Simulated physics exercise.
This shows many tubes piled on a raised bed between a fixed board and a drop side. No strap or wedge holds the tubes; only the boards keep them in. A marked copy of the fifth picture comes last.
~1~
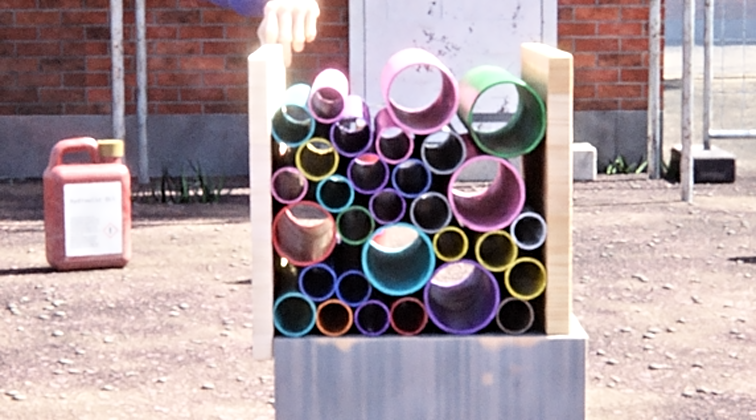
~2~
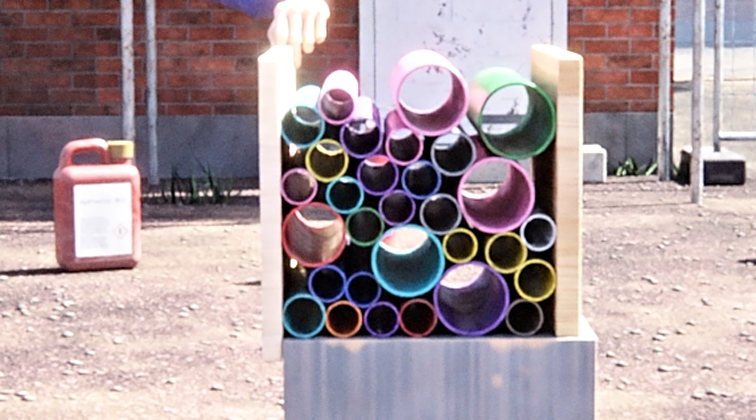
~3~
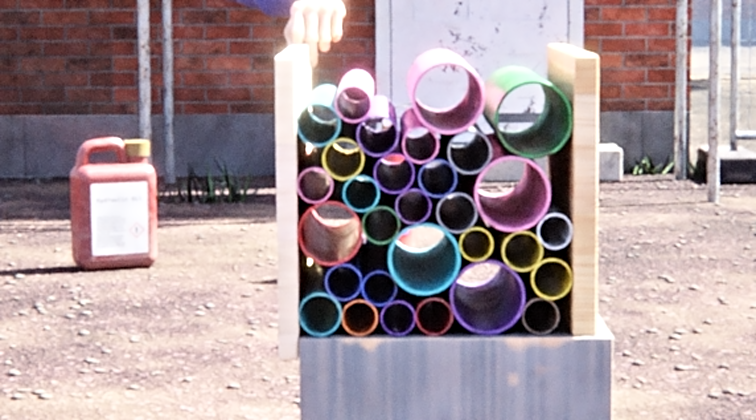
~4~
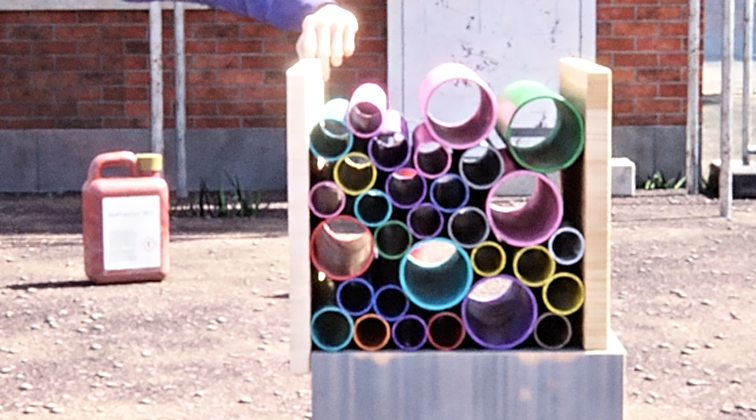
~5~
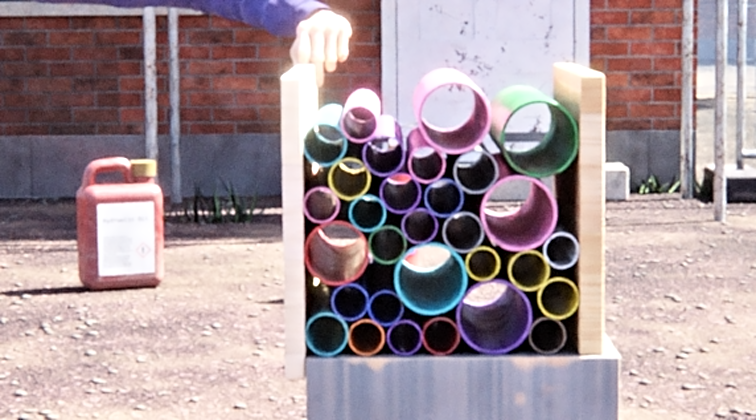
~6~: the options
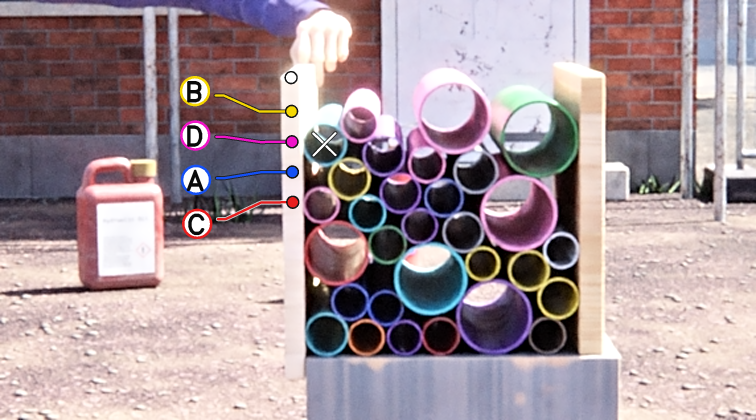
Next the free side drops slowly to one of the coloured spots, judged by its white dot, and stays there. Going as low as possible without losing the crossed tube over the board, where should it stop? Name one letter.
The lowest mark that will do is A.
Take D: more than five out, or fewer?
At D, fewer than five.
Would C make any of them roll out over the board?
Yes.
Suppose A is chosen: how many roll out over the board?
At A the number is none.
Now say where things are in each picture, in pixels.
A purple tube (352, 135); side board (270, 188); a turquoise tube (294, 314), in the first frame.
A turquoise tube (304, 315); a brown tube (524, 317), in the second frame.
A yellow tube (551, 279); a grey tube (457, 213), in the third frame.
A yellow tube (355, 174); a purple tube (390, 150), in the fourth frame.
Side board (302, 208); a turquoise tube (327, 334); a brown tube (547, 335), in the fifth frame.
On the copy, A at (293, 172); B at (292, 111); C at (293, 203); D at (292, 142); the cross at (324, 145); the white dot at (291, 78).
On A. First, top of the board (302, 127).
Then, top of the board (302, 171).
Finally, top of the board (302, 171), none out over the board, the crossed one still inside.
By contrast, B keeps the crossed one inside; C lets the crossed one out; D keeps the crossed one inside.
